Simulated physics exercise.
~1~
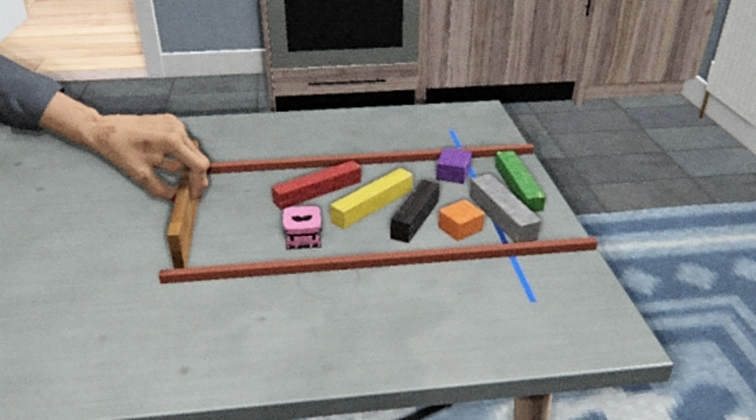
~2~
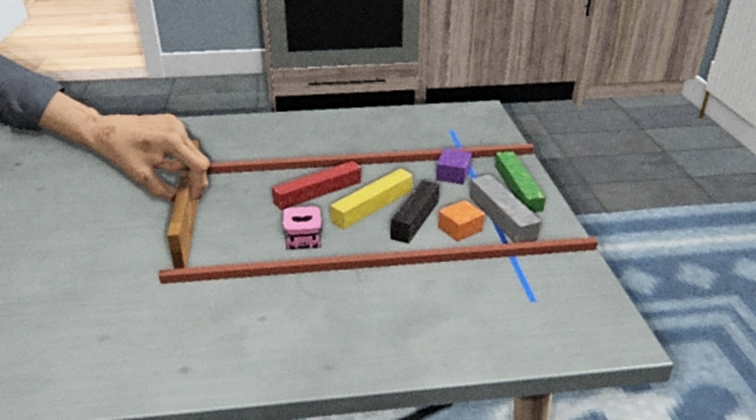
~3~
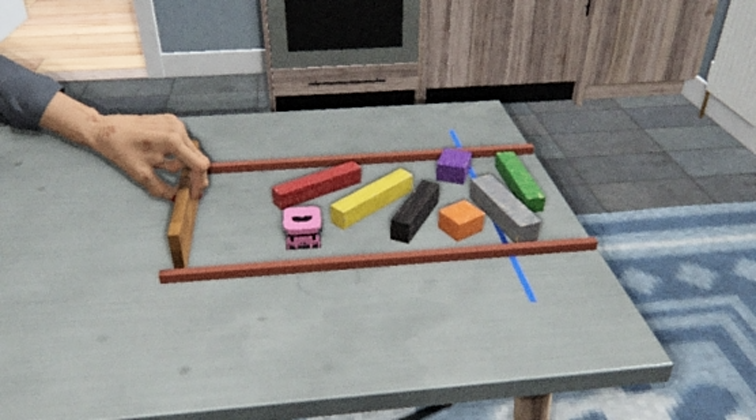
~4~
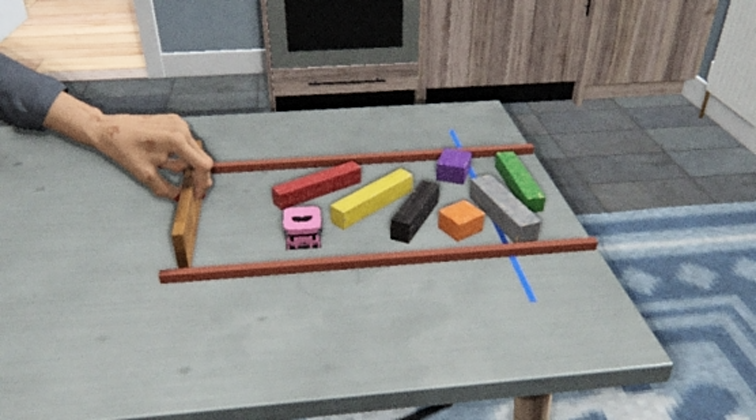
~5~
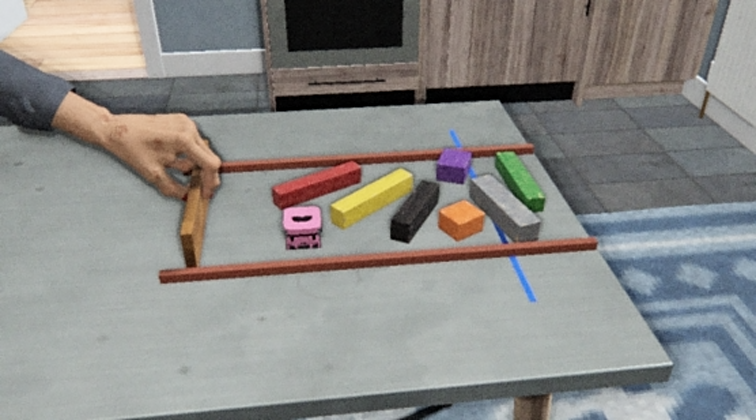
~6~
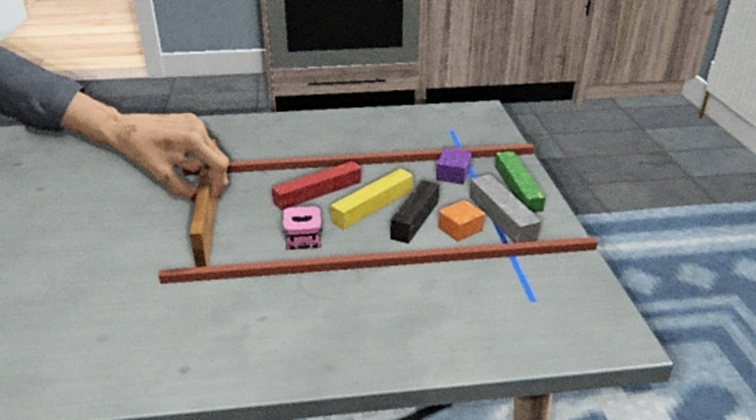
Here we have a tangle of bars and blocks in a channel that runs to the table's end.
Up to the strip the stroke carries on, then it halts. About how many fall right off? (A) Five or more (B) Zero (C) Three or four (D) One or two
One or two.
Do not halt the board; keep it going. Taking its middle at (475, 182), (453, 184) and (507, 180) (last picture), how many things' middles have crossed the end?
0; 0; 3.
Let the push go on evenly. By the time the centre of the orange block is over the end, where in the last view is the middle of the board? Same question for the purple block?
The middle is at (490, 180) when it's the orange block, and at (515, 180) when it's the purple block.
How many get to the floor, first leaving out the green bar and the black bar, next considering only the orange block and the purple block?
0 in the first try, 1 in the second.
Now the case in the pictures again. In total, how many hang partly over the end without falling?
2 in all.
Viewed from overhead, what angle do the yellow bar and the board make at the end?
About 0°.
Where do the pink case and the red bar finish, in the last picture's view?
In the last picture the pink case sits around (518, 223) and the red bar around (483, 173).
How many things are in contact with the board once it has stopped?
That number would be 2.
Soon after, none off yet; green bar at rest near (519, 181); grey bar at rest near (503, 209); purple block at rest near (454, 166).
In the end, the number that fall off is one or two; gone, green bar.
